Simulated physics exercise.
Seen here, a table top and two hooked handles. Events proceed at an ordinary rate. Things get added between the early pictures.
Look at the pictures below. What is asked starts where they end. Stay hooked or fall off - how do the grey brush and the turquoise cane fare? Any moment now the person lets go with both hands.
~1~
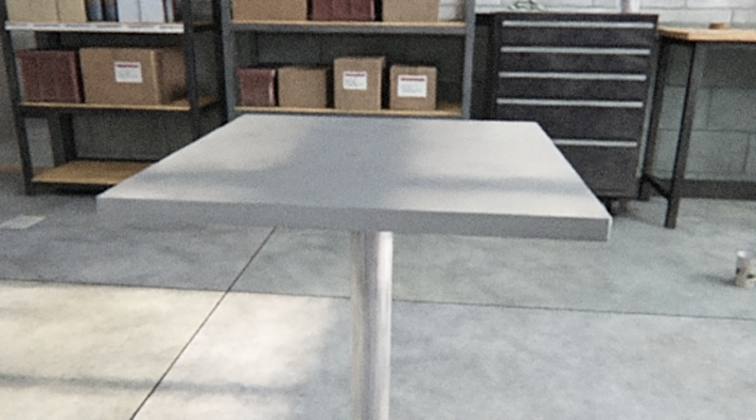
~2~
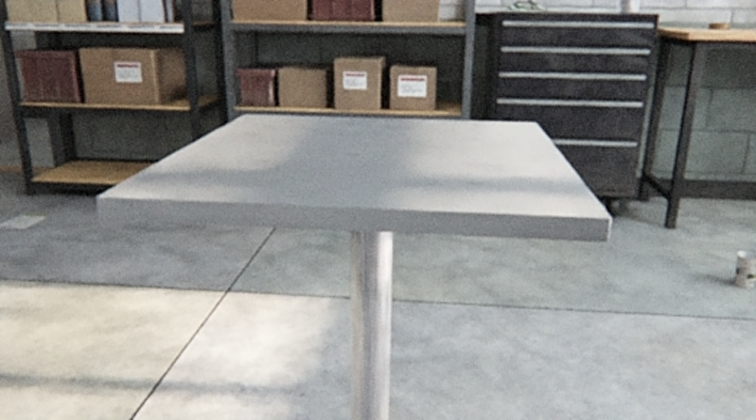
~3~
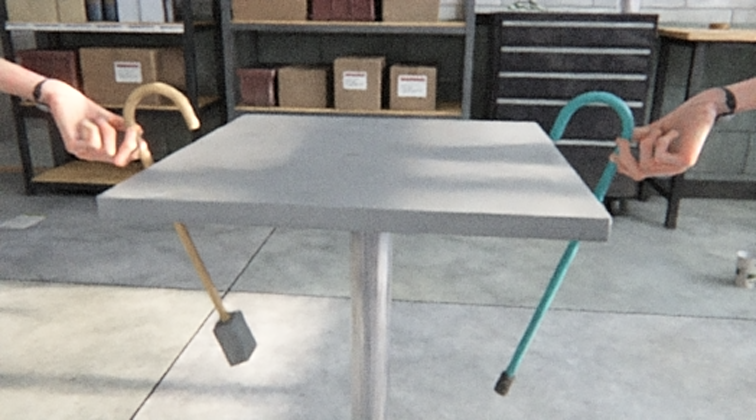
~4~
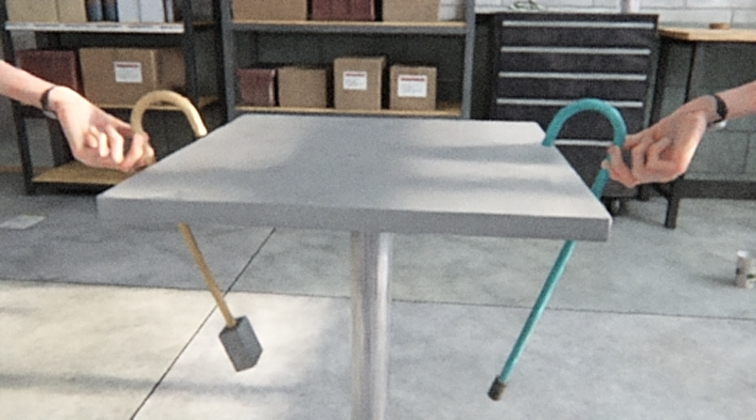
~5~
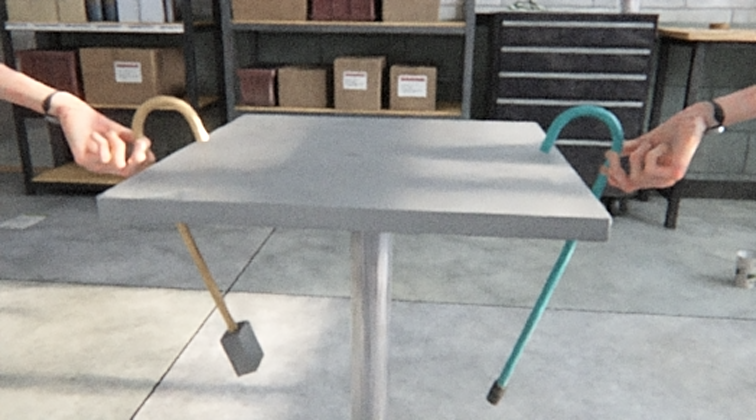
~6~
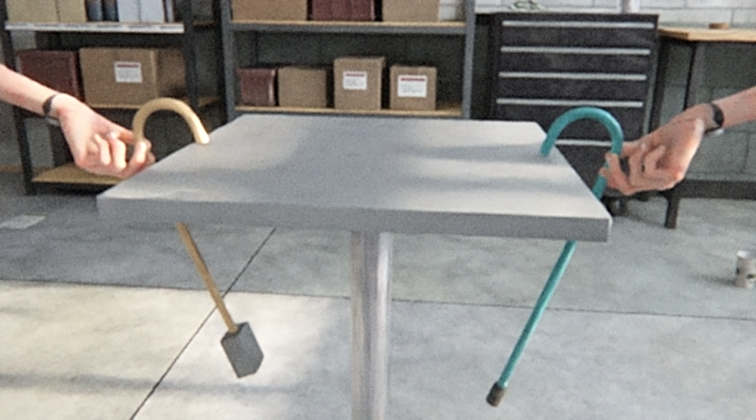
Outcome: The grey brush keeps hanging; the turquoise cane keeps hanging.
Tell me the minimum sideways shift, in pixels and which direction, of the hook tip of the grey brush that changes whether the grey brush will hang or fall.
Go left by close to 12 pixels and it flips.
Then, 0.40 s later than the last frame, grey brush at rest near (213, 239); turquoise cane at rest near (530, 264).
When it is over, the grey brush hangs from the table, near (214, 239); the turquoise cane hangs from the table, near (529, 264).
